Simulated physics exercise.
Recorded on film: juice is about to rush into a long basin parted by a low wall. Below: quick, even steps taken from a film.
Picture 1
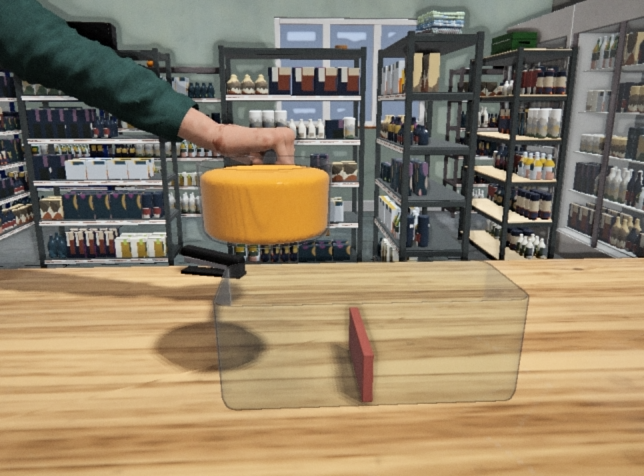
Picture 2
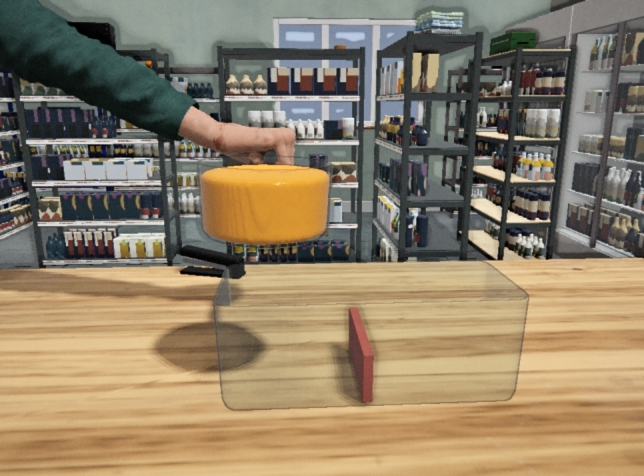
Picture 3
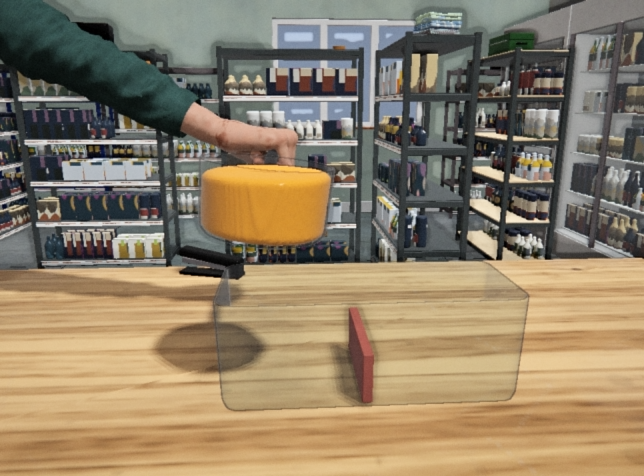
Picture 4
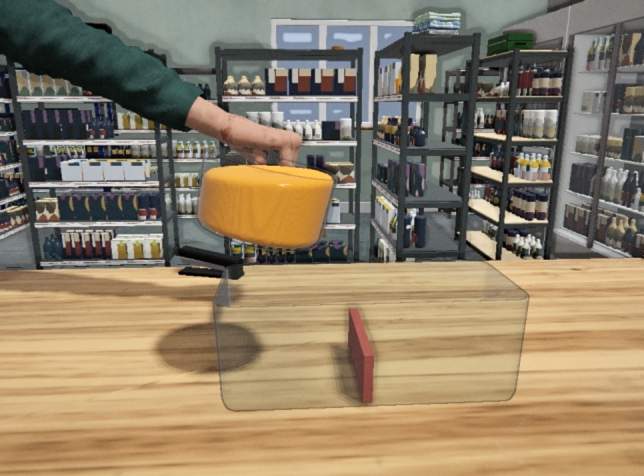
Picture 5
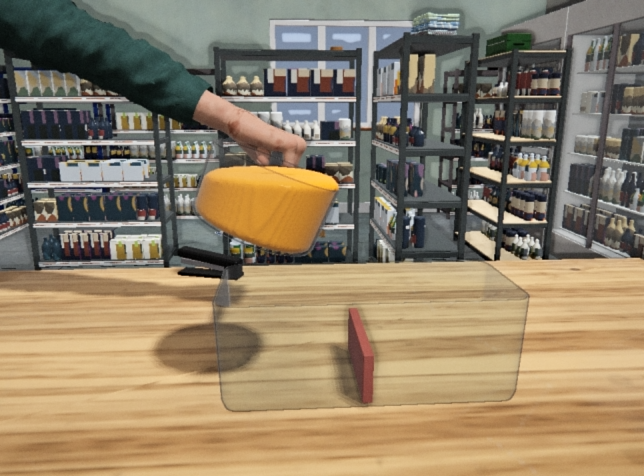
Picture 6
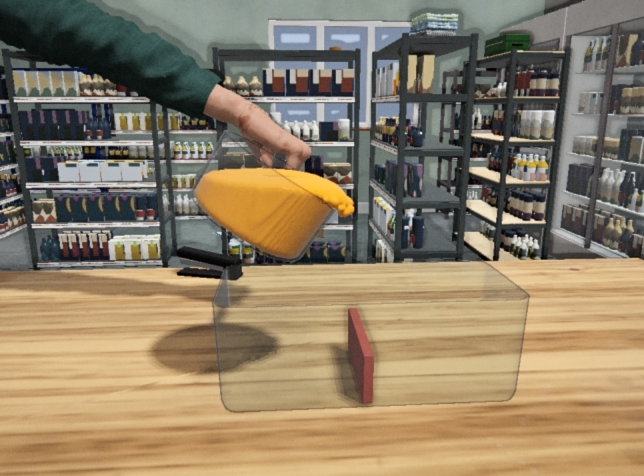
A sleeved arm holds a clear container of orange juice above a long basin, tilting it rightward until juice crosses the rim.
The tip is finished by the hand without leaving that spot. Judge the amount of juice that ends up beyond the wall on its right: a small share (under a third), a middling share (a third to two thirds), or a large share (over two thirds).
A middling share.
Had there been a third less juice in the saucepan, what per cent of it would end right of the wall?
Roughly 40 in a hundred.
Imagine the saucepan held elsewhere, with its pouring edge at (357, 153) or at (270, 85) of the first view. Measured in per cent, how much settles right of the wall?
First about 80, then 15 per cent.
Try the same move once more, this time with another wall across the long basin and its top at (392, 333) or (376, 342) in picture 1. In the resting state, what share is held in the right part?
Record: Case 1 near 20 %, case 2 near 45 %.
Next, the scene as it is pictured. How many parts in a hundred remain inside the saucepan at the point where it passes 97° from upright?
Remaining share, estimated: 25 %.
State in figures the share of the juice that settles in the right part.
It comes to about 60 per cent.
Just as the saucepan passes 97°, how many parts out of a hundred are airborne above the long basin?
Something like 25 per cent of it.
A moment on, the saucepan is tipped on its side and 24 per cent is still to pour, 9 is left of the wall and 43 right of it.
Next, the saucepan is tipped right over and 3 per cent is still to pour, 35 is left of the wall and 58 right of it.
Then the saucepan is tipped right over and 0 per cent is still to pour, 40 is left of the wall and 60 right of it.
Later the saucepan is tipped right over and 0 per cent is still to pour, 40 is left of the wall and 60 right of it.
Finally, 40 per cent lies left of the wall, 60 right of it and 1 outside.
